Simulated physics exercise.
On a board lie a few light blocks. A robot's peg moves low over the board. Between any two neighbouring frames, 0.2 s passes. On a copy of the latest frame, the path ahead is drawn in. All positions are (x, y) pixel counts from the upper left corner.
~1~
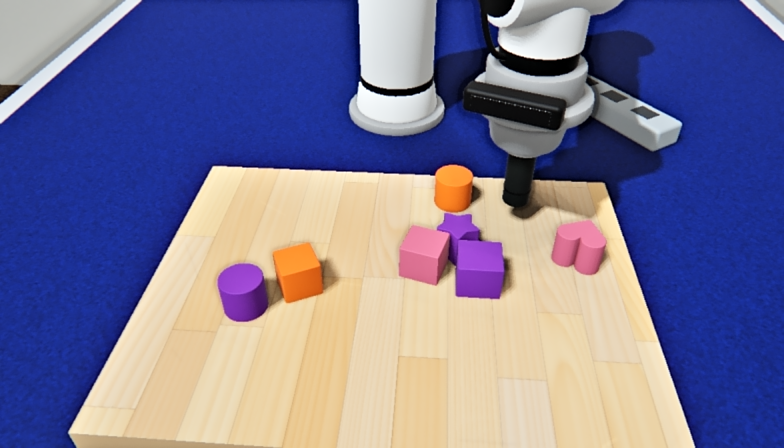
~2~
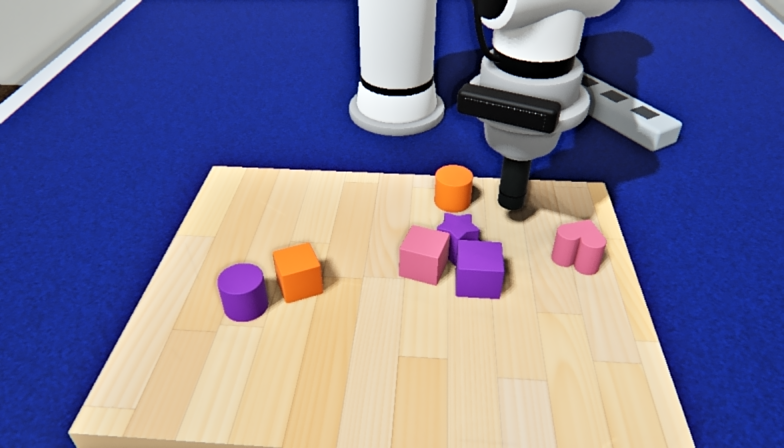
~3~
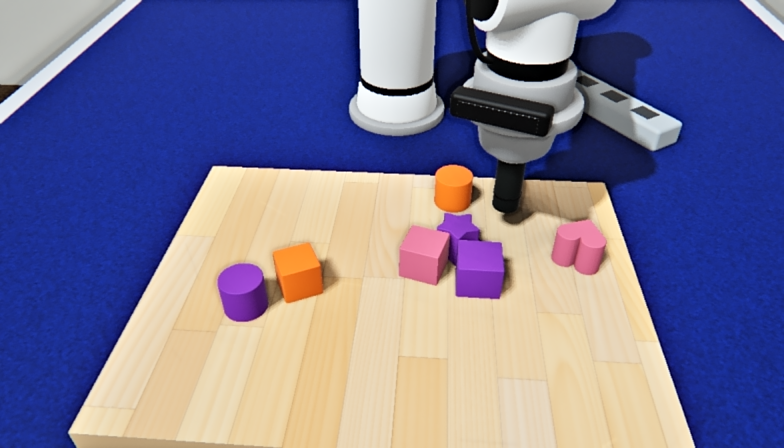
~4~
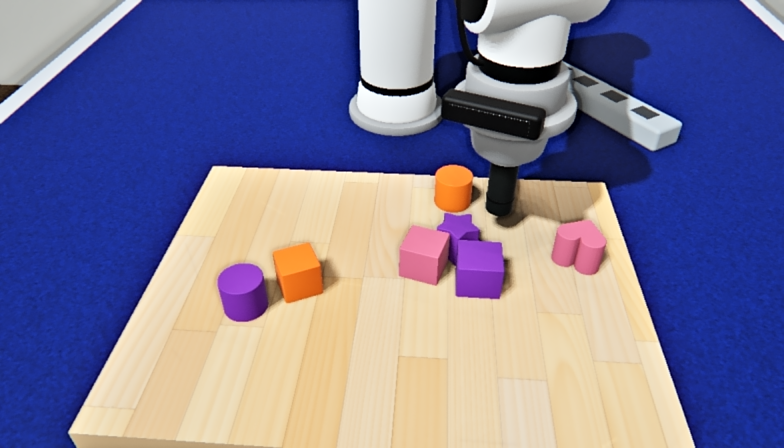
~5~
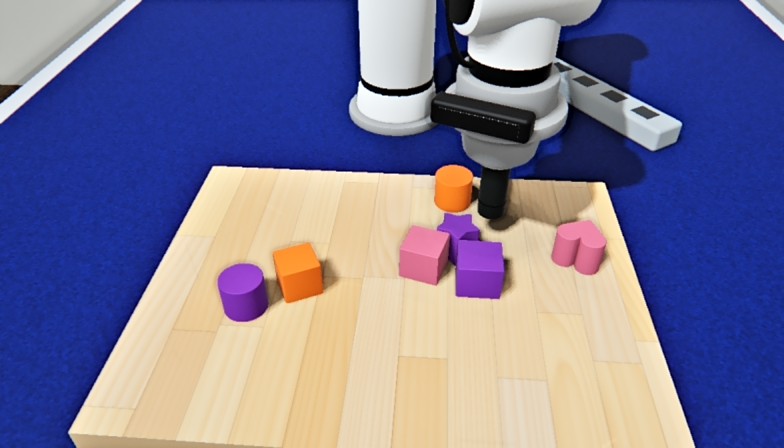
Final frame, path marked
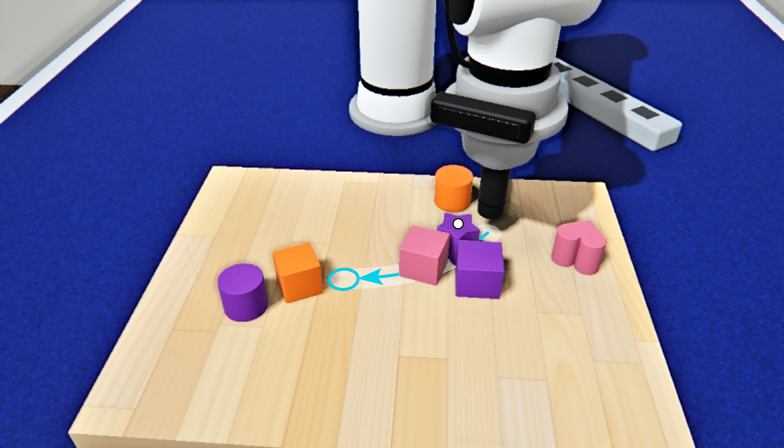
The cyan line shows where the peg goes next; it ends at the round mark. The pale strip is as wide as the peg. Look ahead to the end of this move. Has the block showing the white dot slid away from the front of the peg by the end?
My answer is no.
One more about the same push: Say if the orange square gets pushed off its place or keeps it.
Moved.
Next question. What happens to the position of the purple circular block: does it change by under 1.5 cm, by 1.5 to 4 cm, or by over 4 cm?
Short of 1.5 cm.
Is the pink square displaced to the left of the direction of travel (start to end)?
Yes, it checks out.
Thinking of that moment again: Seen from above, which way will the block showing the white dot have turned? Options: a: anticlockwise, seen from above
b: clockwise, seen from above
a: Anticlockwise, seen from above.
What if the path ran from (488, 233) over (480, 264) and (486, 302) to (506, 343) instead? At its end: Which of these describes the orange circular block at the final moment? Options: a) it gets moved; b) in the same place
Letter b.
The drawn path runs from (488, 233) through (452, 257) and (401, 274) to (344, 279); the dot is on the purple star block.
The first path, step by step. One third of the way, peg at (453, 237); pink square at (394, 255); purple star block at (426, 237).
Two thirds of the way, peg at (402, 253); pink square at (340, 275); purple star block at (373, 254).
At the end, peg at (342, 258); purple circular block at (232, 281); orange square at (276, 261), turned 15° clockwise; pink square at (310, 296); purple star block at (316, 265), turned 25° anticlockwise.
